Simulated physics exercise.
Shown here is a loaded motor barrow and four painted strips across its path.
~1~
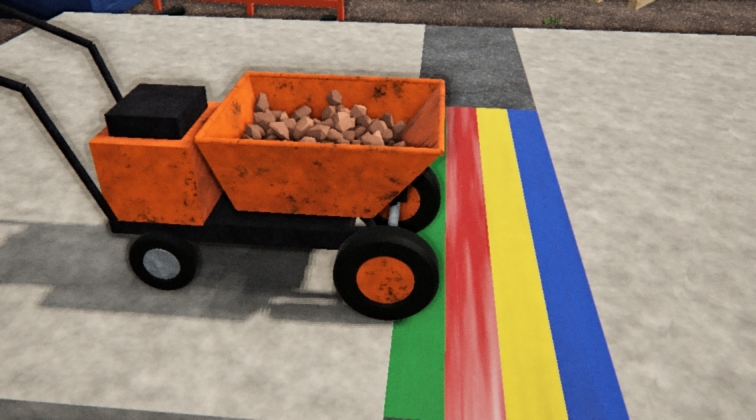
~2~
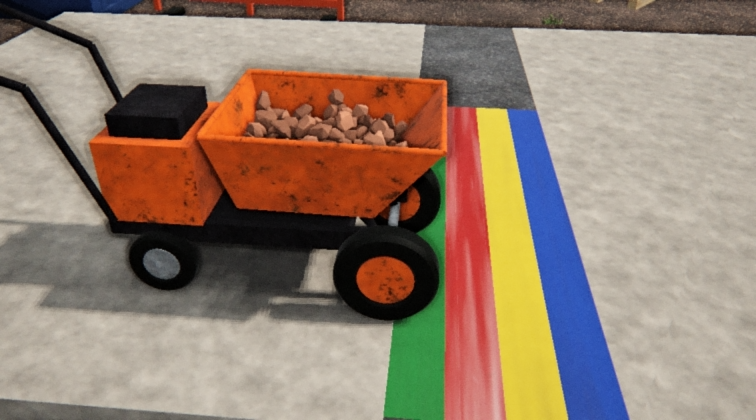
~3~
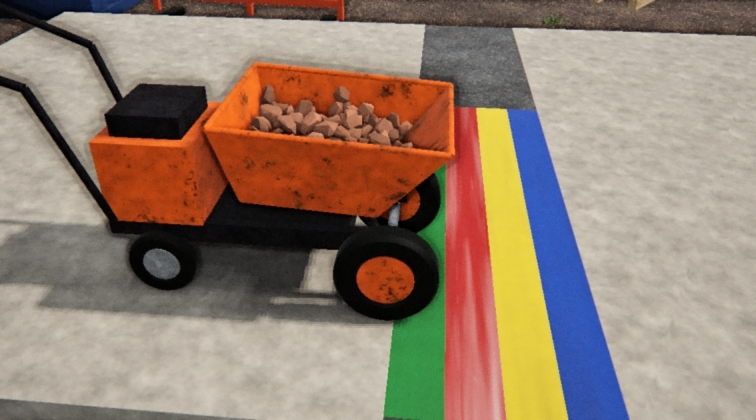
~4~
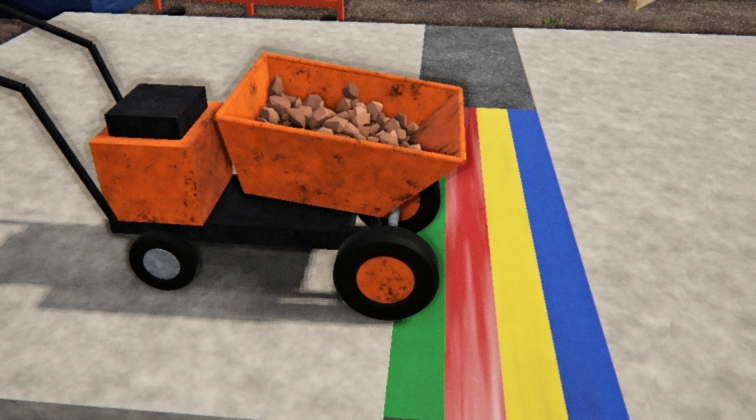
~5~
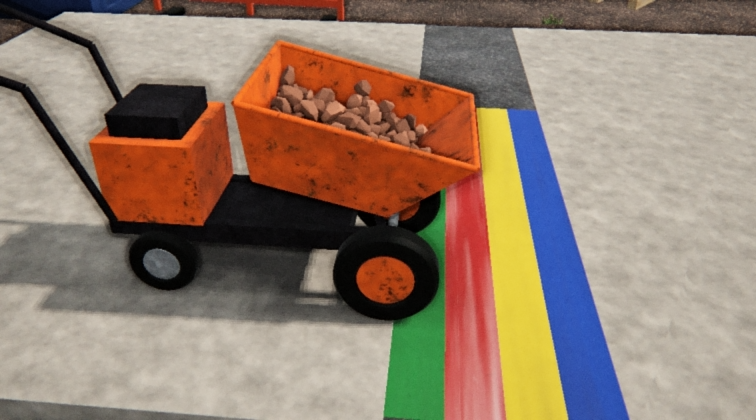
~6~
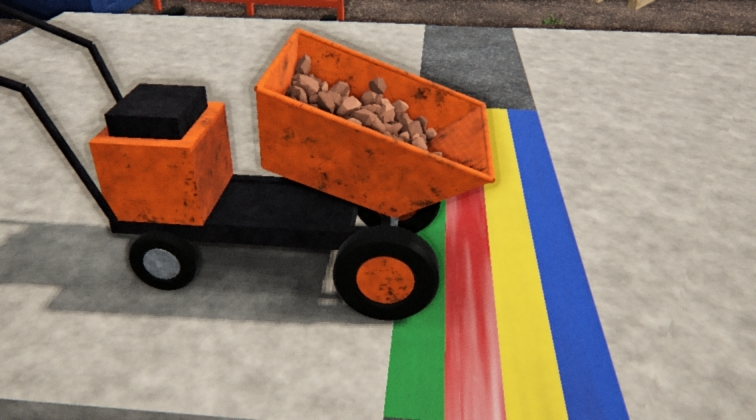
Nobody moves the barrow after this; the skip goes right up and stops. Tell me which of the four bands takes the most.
I would say the blue band takes the most.
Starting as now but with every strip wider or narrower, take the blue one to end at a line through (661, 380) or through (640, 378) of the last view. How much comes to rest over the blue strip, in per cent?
First 40 in a hundred, then 40 in a hundred.
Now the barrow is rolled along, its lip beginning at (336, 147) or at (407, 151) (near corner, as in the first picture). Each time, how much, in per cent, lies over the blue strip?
Close to 10 in a hundred, and close to 30 in a hundred.
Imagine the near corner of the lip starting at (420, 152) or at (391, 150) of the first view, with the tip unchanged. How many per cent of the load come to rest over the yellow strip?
The first gives close to 30 per cent and the second 40 per cent.
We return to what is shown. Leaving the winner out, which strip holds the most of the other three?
The yellow strip.
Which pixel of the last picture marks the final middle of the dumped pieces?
Near (571, 276).
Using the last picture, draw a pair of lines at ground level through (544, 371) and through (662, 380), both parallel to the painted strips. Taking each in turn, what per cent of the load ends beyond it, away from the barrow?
Around 80 per cent for the first, and 10 per cent for the second.
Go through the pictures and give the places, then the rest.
Lip of the skip near (440, 153), level; top of the load near (319, 133), lumps of rubble; green strip near (417, 355); red strip near (473, 359); yellow strip near (529, 364); blue strip near (586, 368), in the first frame.
Lip of the skip near (443, 153), level; top of the load near (306, 127), in the second frame.
Lip of the skip near (451, 156), tipped barely; top of the load near (309, 123), in the third frame.
Lip of the skip near (463, 162), tipped a little; top of the load near (302, 116), in the fourth frame.
Lip of the skip near (477, 170), tipped a little; top of the load near (294, 119), in the fifth frame.
Lip of the skip near (492, 180), tipped clearly; top of the load near (313, 103); green strip near (417, 355); red strip near (473, 359); yellow strip near (529, 364); blue strip near (586, 368), in the sixth frame.
Shortly afterwards, skip tipped steeply; the whole lot in the skip.
Next, skip tipped right over; the bulk in the skip; only a few over the yellow strip; near a quarter over the blue strip; only a few off the paint.
Some moments later, skip tipped right over; a little in the skip; a little over the yellow strip; near half over the blue strip; near a quarter off the paint.
In the end, skip tipped right over; a little in the skip; none at all over the green strip; only a few over the red strip; a little over the yellow strip; near half over the blue strip; near a third off the paint.
